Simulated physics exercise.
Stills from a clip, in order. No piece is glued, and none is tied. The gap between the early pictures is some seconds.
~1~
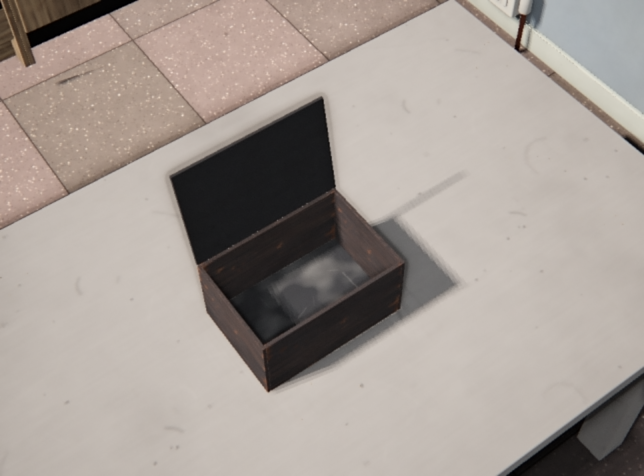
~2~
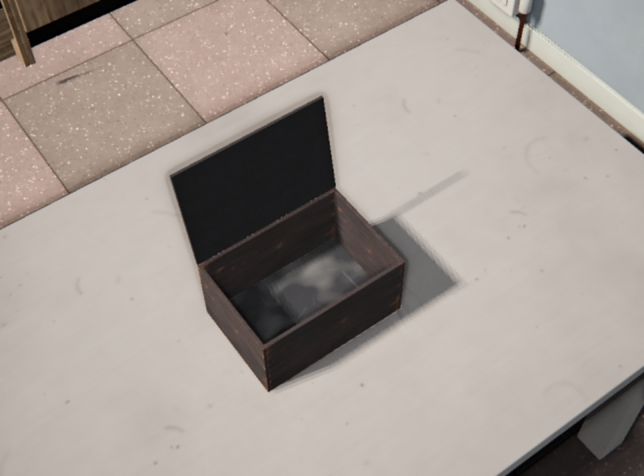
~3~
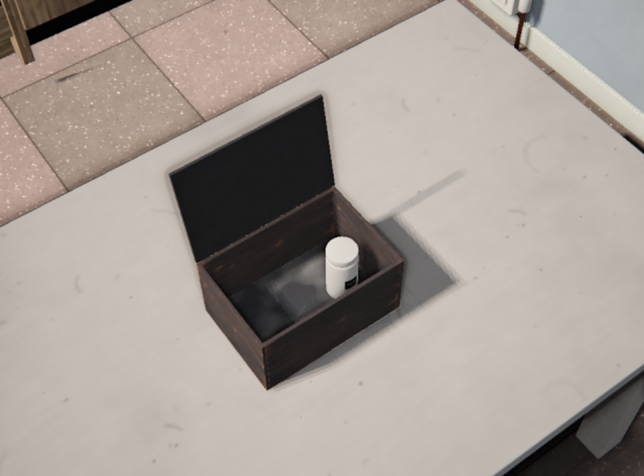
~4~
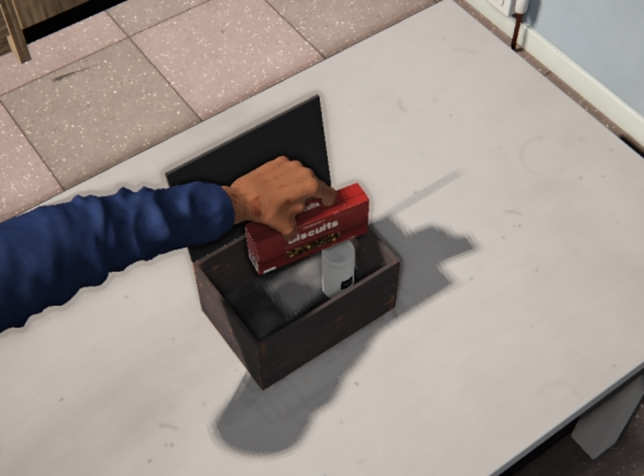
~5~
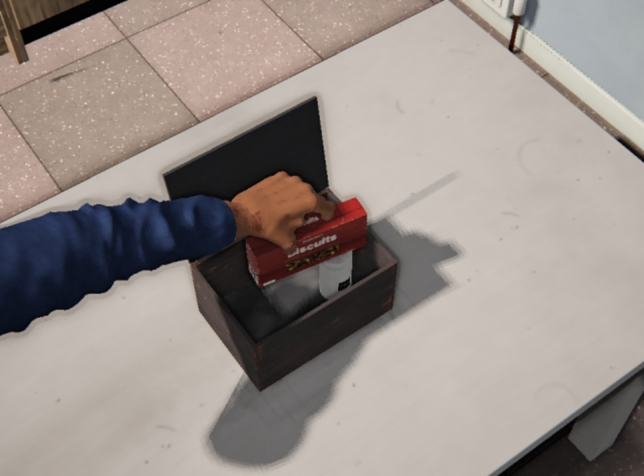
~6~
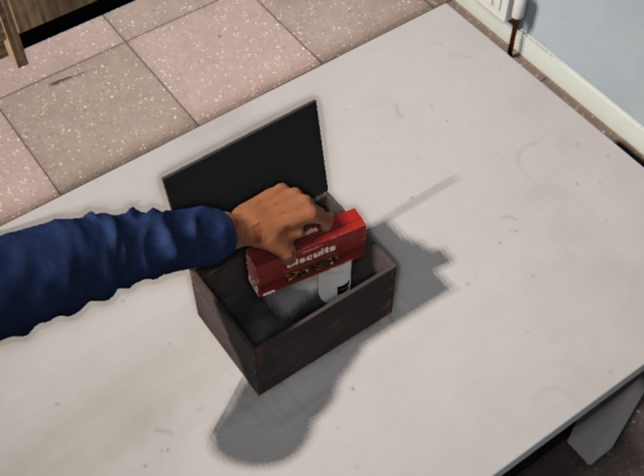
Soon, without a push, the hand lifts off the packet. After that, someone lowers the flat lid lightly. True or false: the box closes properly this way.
False.
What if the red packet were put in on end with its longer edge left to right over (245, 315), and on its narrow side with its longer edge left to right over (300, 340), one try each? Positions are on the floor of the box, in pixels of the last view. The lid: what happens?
Try 1: Lid not shut; try 2: Lid shut.
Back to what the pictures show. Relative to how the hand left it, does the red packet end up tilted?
As it turns out, the red packet changes its angle.
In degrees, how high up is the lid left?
Near 40° up from the rim.
Then, 0.50 s later than the last frame, red packet on its side near (254, 285).
Then, 1.20 s later than the last frame, lid starting down; red packet on its side near (259, 293).
Then, 1.70 s later than the last frame, lid 55° above the rim; red packet on its side near (258, 295).
When it is over, lid 41° above the rim; lying over in the box, red packet; white shaker as before. End places, in pixels of the last picture, red packet near (254, 306).
